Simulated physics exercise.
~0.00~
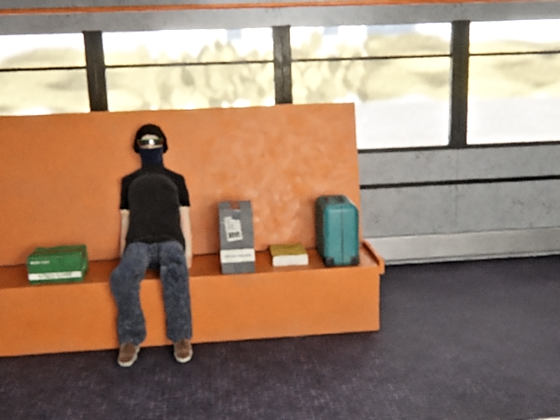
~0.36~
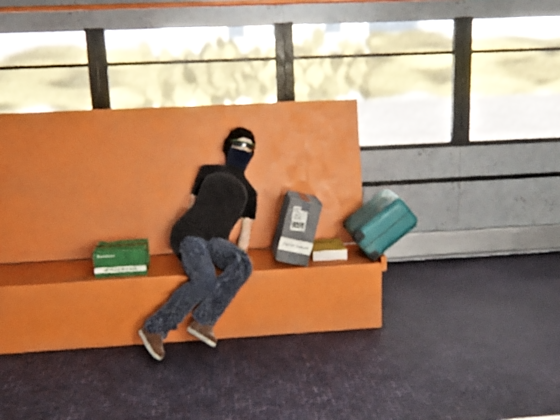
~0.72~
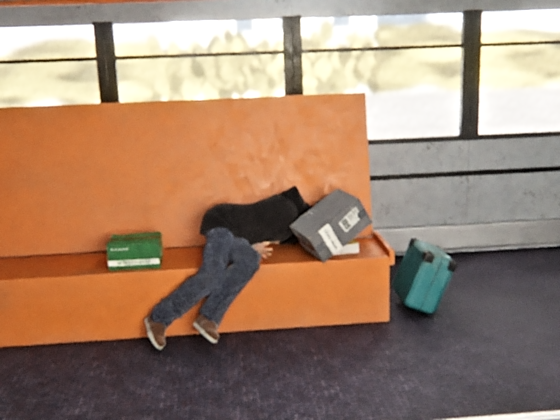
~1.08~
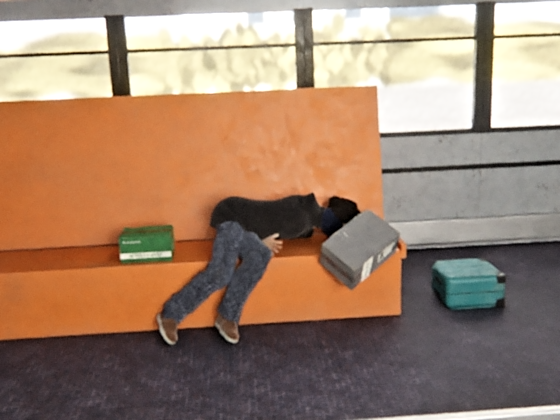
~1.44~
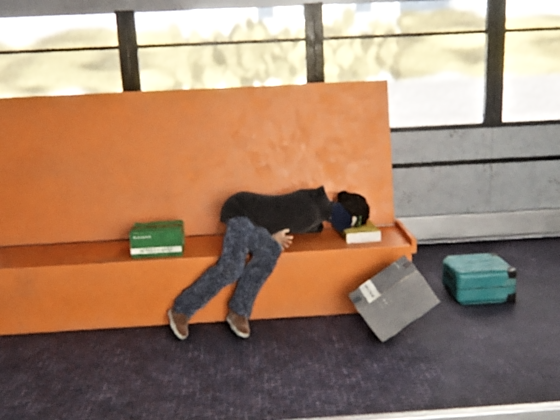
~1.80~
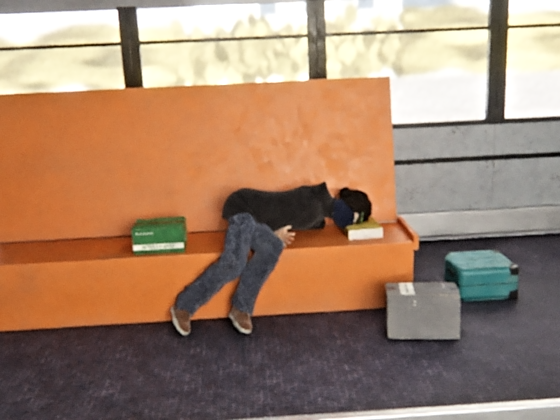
Inside a rail car, seen from the front, a long orange bench stands beneath a row of windows. A masked passenger in a black top and jeans sits on it, with a green carton to the left and a grey pack, a small yellow folder and a teal case to the right. The passenger and luggage lurch right, and the case tips over the bench end. It tumbles to the floor as the passenger flops sideways against the grey pack. The pack then drops off too, leaving the slumped passenger, carton and folder on the bench.
